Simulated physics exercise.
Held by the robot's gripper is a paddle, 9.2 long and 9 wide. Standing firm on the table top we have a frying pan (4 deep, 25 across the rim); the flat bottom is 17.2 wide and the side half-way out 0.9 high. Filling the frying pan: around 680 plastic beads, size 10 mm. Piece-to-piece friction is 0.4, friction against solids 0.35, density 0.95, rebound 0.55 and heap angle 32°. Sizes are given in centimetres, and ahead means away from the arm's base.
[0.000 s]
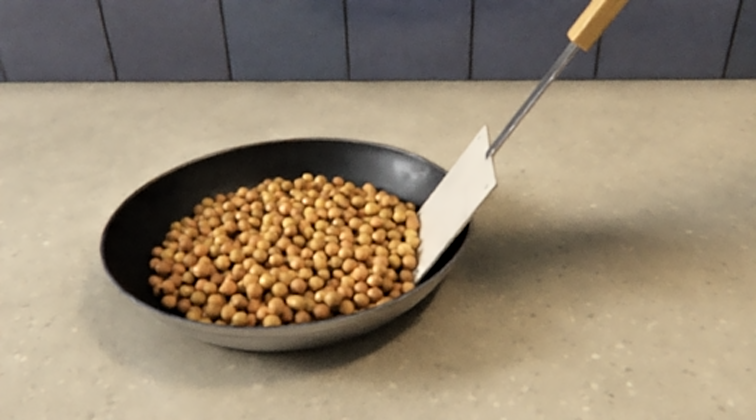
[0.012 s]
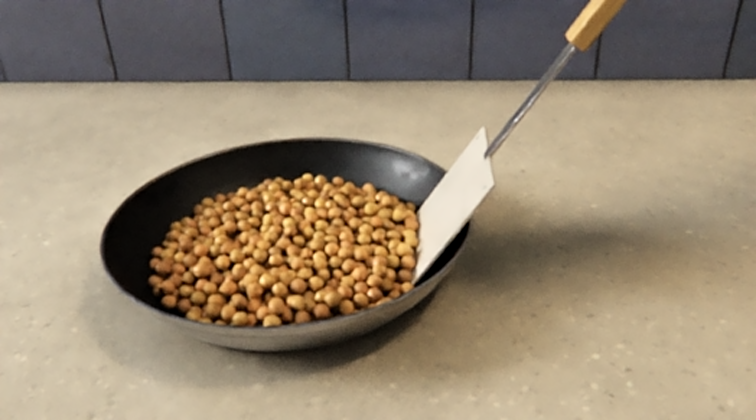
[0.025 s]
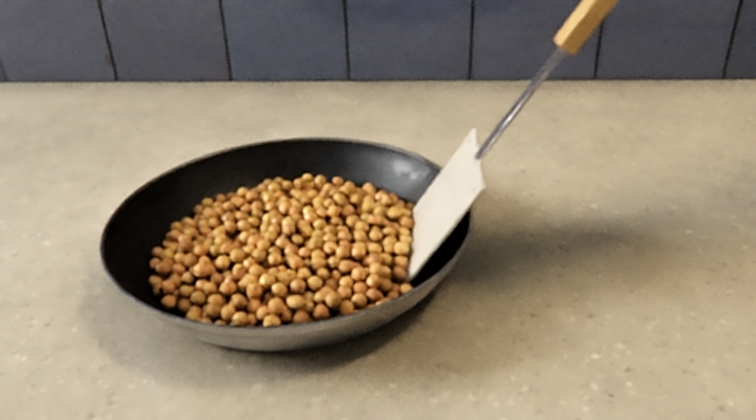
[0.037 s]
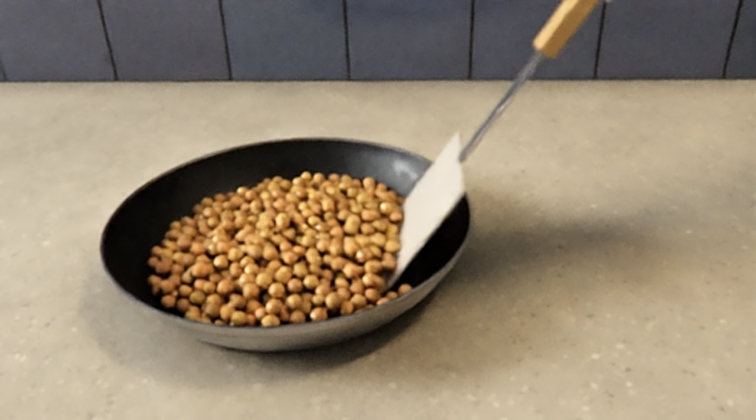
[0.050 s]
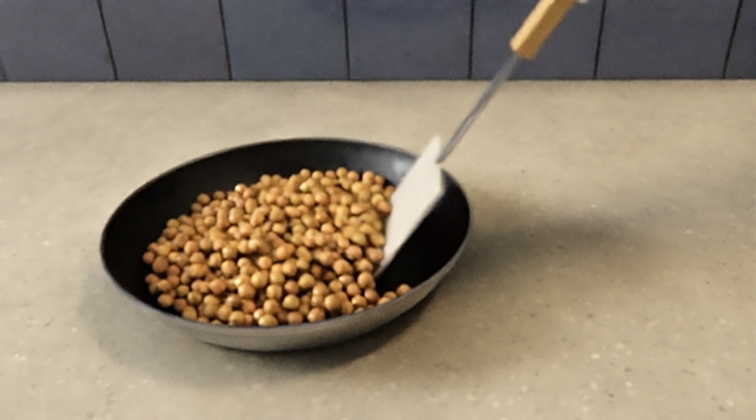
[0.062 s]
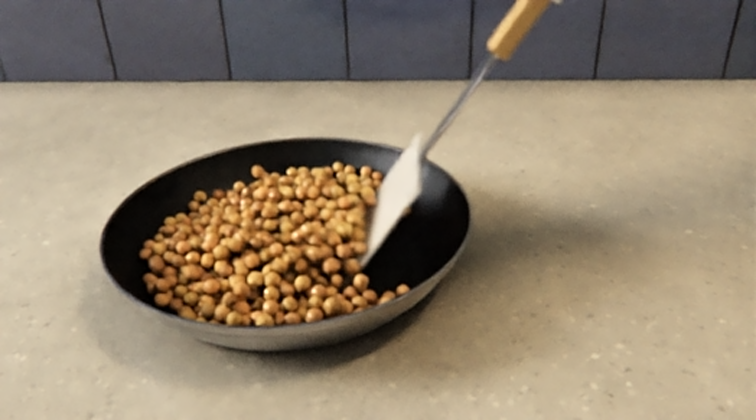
In a black frying pan, a pale paddle pushes a heap of brown beads leftward.
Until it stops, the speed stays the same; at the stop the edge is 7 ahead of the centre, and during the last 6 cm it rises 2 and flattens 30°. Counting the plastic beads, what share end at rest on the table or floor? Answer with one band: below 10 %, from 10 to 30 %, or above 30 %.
From 10 to 30 %.
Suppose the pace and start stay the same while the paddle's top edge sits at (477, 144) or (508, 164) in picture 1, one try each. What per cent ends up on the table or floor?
Close to 15 and 10 percent respectively.
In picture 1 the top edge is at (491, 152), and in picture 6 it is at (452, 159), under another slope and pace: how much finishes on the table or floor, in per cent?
Around 5 per cent finishes there.
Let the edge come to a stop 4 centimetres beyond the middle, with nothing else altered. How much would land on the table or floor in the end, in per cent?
In that case some 5 per cent.
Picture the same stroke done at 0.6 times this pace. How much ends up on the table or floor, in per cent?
Estimate: Approx. 5 %.
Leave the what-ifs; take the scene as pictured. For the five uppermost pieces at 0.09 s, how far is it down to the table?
6 cm.
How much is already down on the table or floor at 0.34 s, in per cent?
Around 10 %.
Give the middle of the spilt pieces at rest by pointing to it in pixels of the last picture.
Near pixel (33, 251).
After 0.09 s, sloping 57°, highest piece 6 above the table; 679 in the frying pan.
After 0.13 s, sloping 47°, highest piece 6 above the table; 679 in the frying pan.
After 0.34 s, sloping 27°, highest piece 5 above the table; 588 in the frying pan, 84 on the table or floor, 7 on the blade or in flight.
After 1.39 s, sloping 27°, highest piece 5 above the table; 587 in the frying pan, 92 on the table or floor.
At rest, 587 in the frying pan, 92 on the table or floor. That is 14 % on the table or floor.
